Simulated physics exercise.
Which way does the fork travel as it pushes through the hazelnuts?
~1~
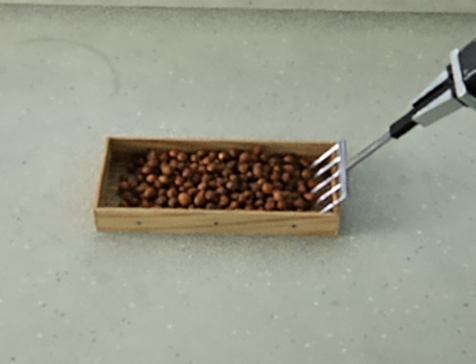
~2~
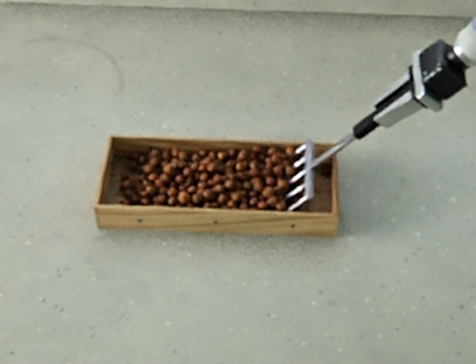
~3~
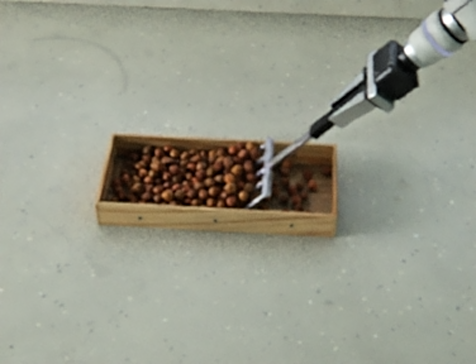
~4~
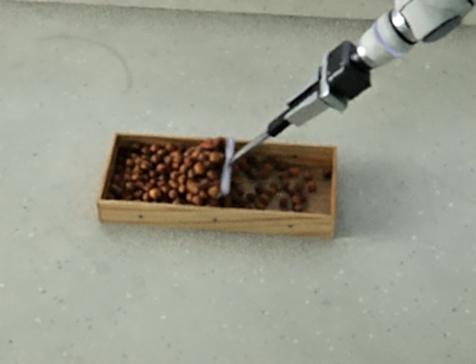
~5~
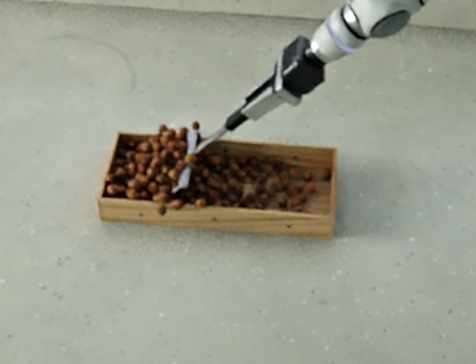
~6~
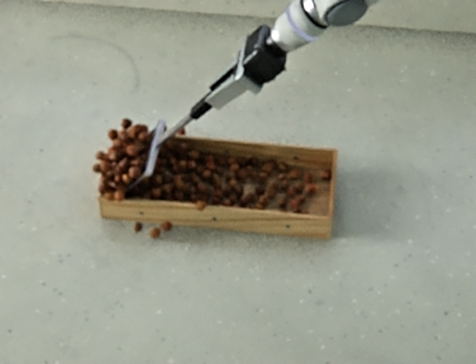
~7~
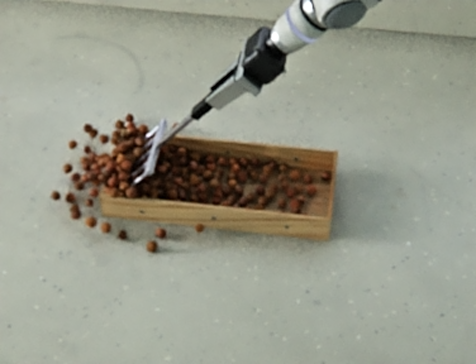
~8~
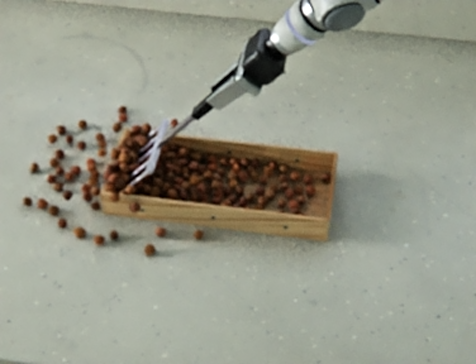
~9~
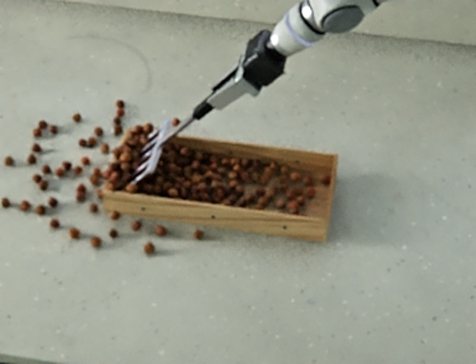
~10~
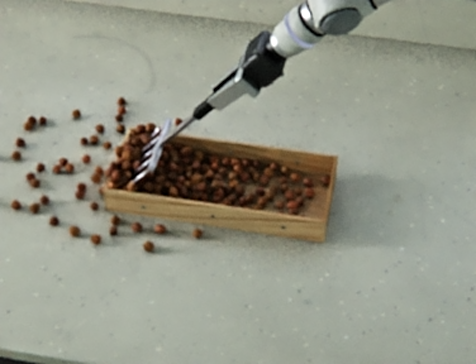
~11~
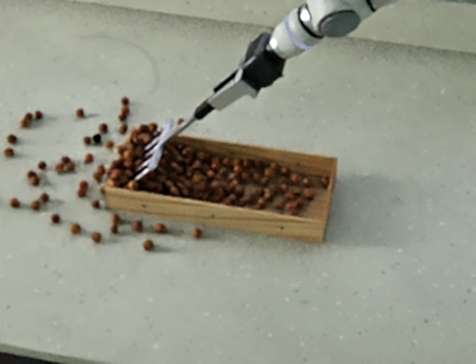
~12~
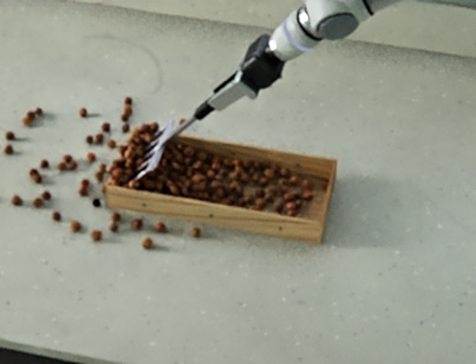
The fork travels to the left, going from the right end of the tray towards the left end.
